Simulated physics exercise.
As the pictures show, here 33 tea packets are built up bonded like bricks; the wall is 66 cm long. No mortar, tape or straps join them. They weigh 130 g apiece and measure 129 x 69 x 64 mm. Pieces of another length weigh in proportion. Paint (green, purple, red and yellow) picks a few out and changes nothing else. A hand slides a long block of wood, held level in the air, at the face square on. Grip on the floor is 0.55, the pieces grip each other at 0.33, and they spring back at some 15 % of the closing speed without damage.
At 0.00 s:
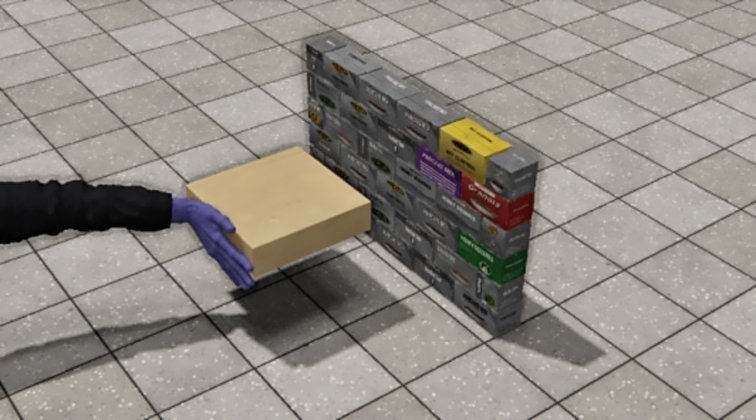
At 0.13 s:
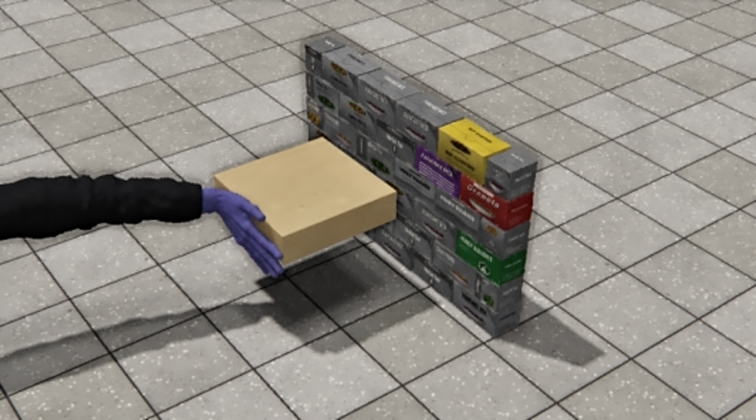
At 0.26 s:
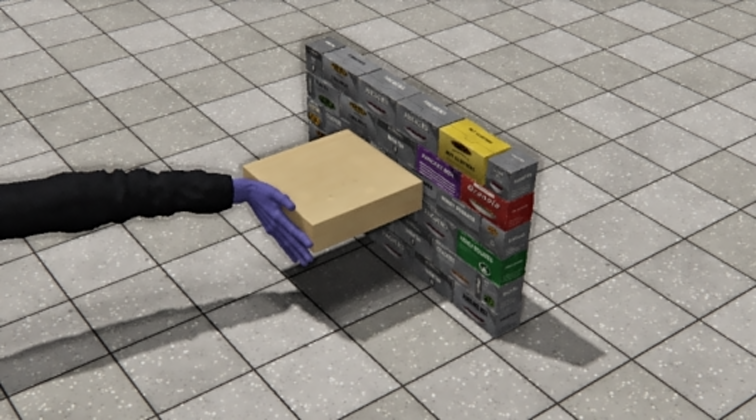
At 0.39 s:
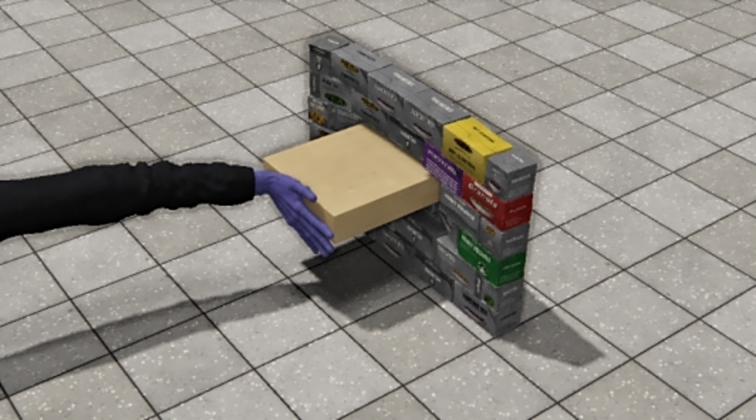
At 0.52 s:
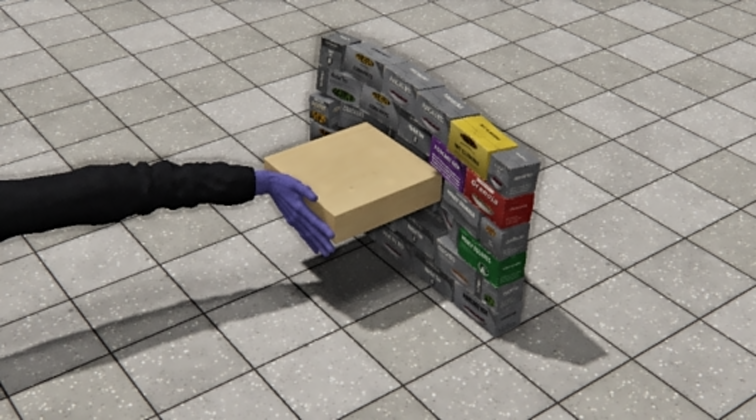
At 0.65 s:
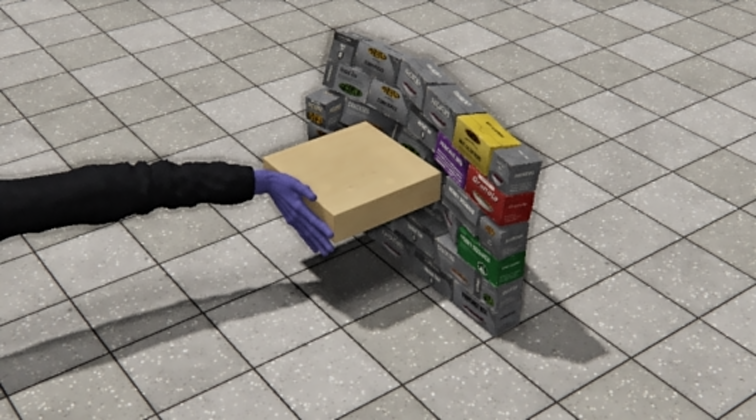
Purple-gloved hand sliding a level wooden block into a wall of stacked grey packets, pushing upper ones back into a lean.
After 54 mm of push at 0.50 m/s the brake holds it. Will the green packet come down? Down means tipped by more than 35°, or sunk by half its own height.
It holds its level.
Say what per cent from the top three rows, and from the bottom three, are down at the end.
From the top 90, from the bottom 20 per cent.
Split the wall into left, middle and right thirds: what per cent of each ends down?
In per cent: Left 50, middle 70, right 50.
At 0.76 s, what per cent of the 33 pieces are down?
At that moment 20 per cent.
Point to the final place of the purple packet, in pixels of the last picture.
Around (582, 230).
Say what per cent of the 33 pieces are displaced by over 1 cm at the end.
It is 60 per cent.
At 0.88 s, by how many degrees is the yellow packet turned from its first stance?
Some 25°.
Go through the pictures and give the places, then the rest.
In the first frame (we follow the side turned to the camera), block in hand (361, 217) 12 cm short of touching; green packet (479, 257); yellow packet (460, 156); purple packet (437, 171); no piece has moved.
In the second frame, block in hand (387, 207) 6 cm short of touching; green packet (478, 258).
In the third frame, block in hand (413, 196) 5 mm in; green packet (478, 258); 4 stirred so far.
In the fourth frame, block in hand (432, 188) 53 mm in; green packet (477, 258); purple packet (441, 169) displaced 12 mm; 19 stirred so far.
In the fifth frame, block in hand (433, 188) 54 mm in, stopped; green packet (477, 258); purple packet (446, 164) tipped 5°; 23 stirred so far.
In the sixth frame, block in hand (432, 188) 54 mm in, stopped; green packet (476, 258); purple packet (450, 160) tipped 8°; yellow packet (470, 146) tipped 8°; steepest lean 21°, the packet at (407, 141); 20 stirred so far.
Around 0.76 s, 6 of the 33 packets down; green packet unmoved; purple packet tipped 11°.
Around 0.88 s, 10 of the 33 packets down; green packet displaced 10 mm; purple packet tipped 23°.
Around 1.04 s, 18 of the 33 packets down; green packet displaced 11 mm; purple packet tipped 51°, 7 cm lower.
Around 1.22 s, 18 of the 33 packets down; green packet displaced 11 mm; purple packet on its side.
Finally (2.1 s), 18 of the 33 packets down; green packet displaced 11 mm; purple packet on its side; yellow packet on its side. Seen by the last camera, middles, green packet near (489, 254), purple packet near (582, 230).
